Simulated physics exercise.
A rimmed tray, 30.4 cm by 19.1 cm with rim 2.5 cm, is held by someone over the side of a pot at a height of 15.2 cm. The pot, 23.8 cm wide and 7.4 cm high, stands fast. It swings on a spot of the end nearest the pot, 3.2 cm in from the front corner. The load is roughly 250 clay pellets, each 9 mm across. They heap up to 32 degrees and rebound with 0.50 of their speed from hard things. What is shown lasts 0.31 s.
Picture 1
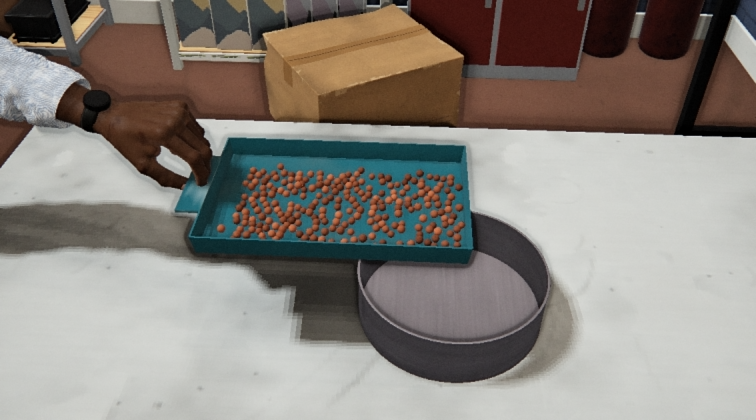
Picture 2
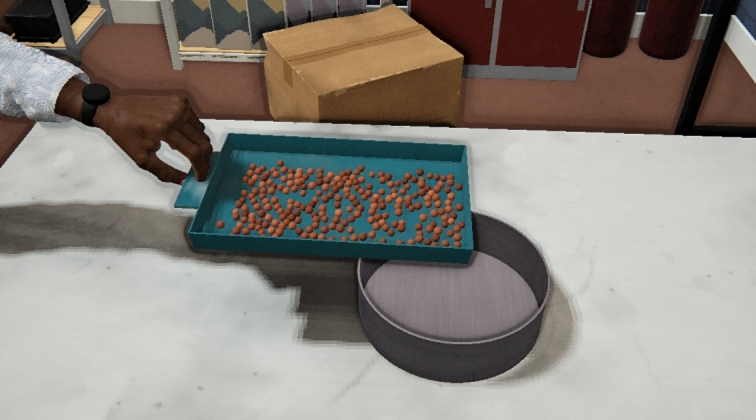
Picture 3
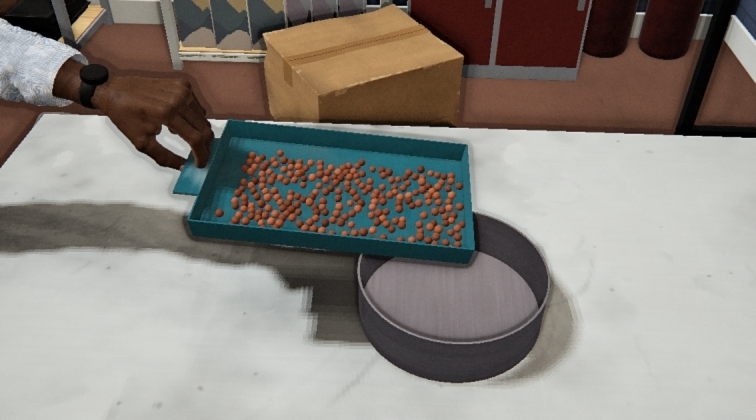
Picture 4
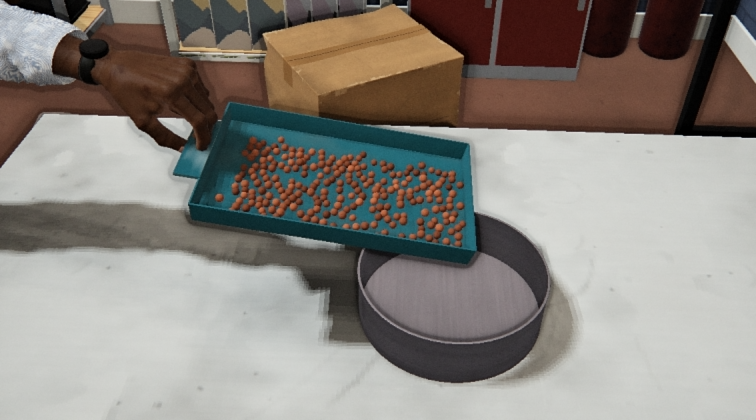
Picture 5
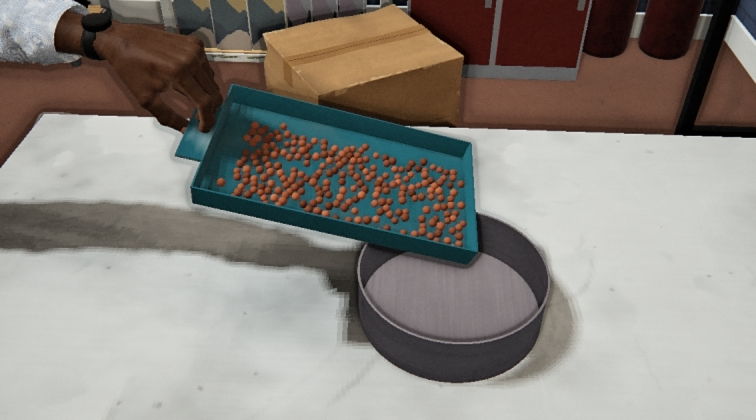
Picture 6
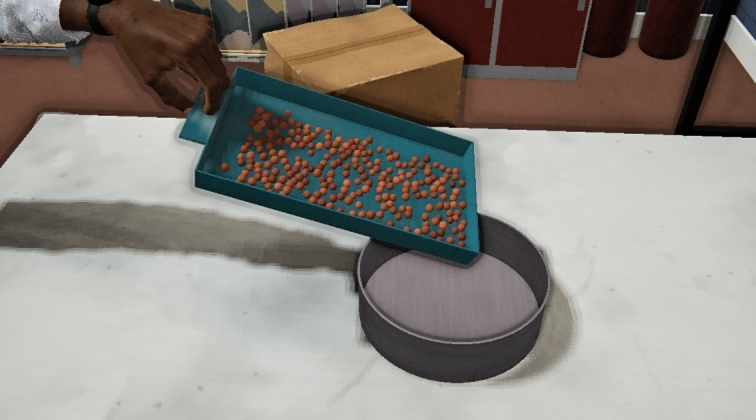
On a pale tabletop in front of a cardboard box, a hand wearing a dark wristband holds a teal tray of small reddish-brown pellets level over the rim of a round grey pot. The hand then raises the tray's left end steadily, slanting it down toward the pot, while the pellets stay spread across it.
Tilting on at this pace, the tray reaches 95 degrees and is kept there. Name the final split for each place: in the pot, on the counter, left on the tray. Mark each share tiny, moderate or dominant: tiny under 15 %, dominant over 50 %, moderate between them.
Pot: Dominant, counter: Tiny, left on the tray: Tiny.
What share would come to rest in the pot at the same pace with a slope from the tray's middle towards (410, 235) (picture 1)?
My guess is roughly 75 percent.
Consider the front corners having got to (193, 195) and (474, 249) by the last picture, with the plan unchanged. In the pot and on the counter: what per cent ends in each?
Split: Pot = 85, counter = 10.
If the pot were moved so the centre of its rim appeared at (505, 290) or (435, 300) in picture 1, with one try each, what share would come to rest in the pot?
Around 95 per cent, then around 70 per cent.
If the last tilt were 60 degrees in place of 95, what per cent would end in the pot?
It would be near 5 per cent.
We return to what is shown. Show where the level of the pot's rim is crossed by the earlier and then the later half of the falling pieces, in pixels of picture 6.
At about (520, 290), then at (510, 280).
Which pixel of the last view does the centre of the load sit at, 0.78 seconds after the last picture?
(473, 195) or thereabouts.
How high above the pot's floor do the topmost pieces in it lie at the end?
Roughly 2.5 cm up.
Then, 0.47 s after the last picture, tilt 55 degrees; the tray holds 100 %, the pot 0 %.
Then, 0.78 s after the last picture, tilt 79 degrees; the tray holds 95 %, the pot 5 %.
Then, 1.19 s after the last picture, tilt 95 degrees; the tray holds 35 %, the pot 40 %.
In the end, pot 90 %, counter 5 %, tray 5 %.
